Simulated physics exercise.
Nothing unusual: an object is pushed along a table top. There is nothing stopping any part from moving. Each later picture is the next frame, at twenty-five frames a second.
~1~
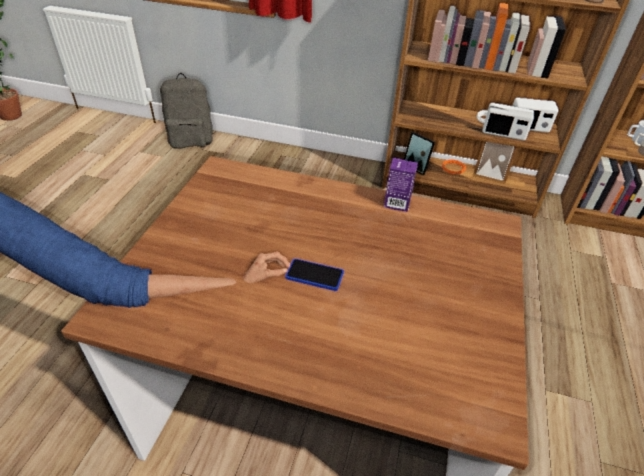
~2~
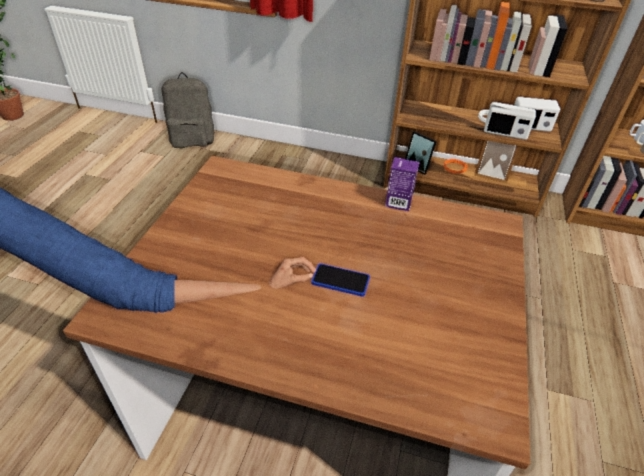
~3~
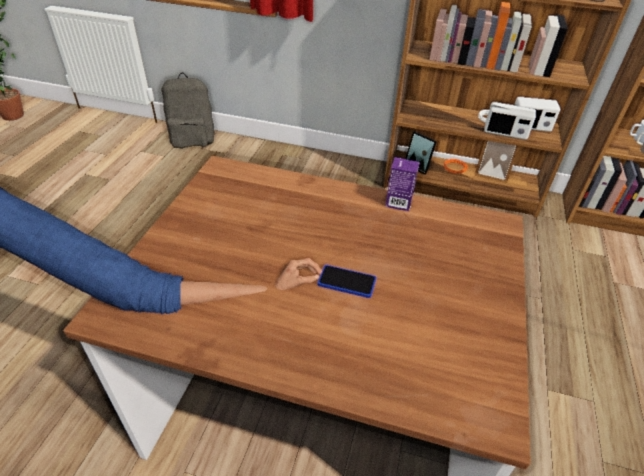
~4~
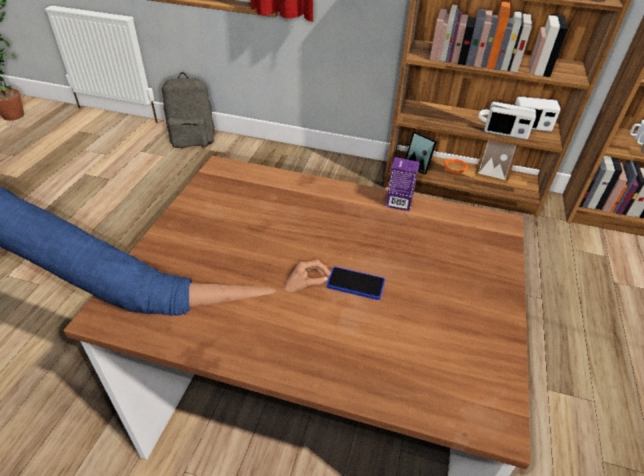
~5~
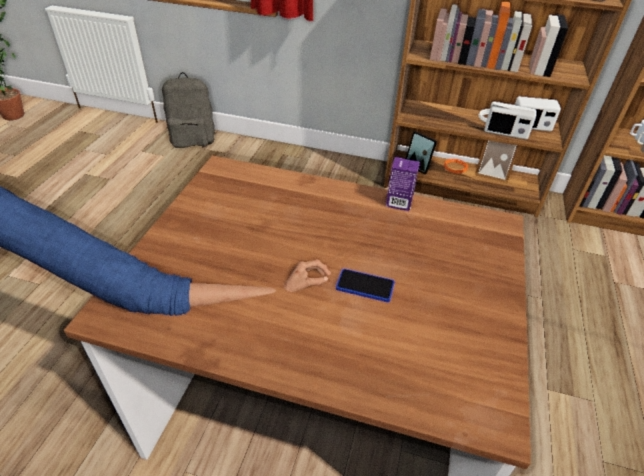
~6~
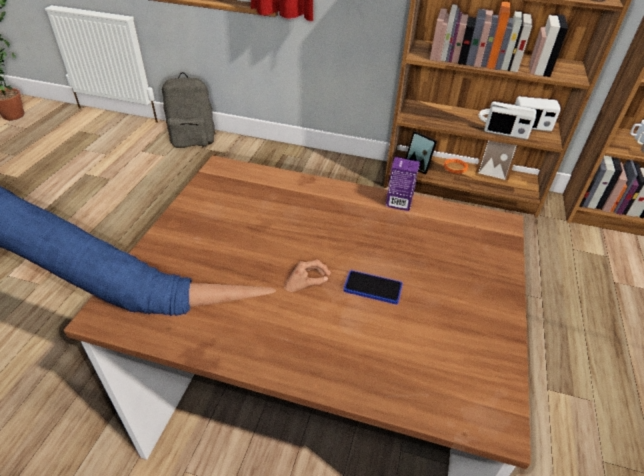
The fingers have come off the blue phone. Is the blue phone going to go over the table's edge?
No, it stays on the table.
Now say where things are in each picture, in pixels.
Under the hand; blue phone (315, 274), in the first picture.
Under the hand; blue phone (341, 280), in the second picture.
Under the hand; blue phone (347, 281), in the third picture.
Blue phone (356, 283), in the fourth picture.
Blue phone (365, 285) moved a little, in the fifth picture.
Blue phone (373, 287) moved a little, in the sixth picture.
Then, 0.10 s later than the last frame, blue phone moved a little near (387, 290).
Then, 0.20 s later than the last frame, blue phone moved about its own width near (393, 292).
Then, 0.90 s later than the last frame, blue phone resting near (393, 292).
When it is over, moved from the start, blue phone. End places, in pixels of the last picture, blue phone near (393, 291).
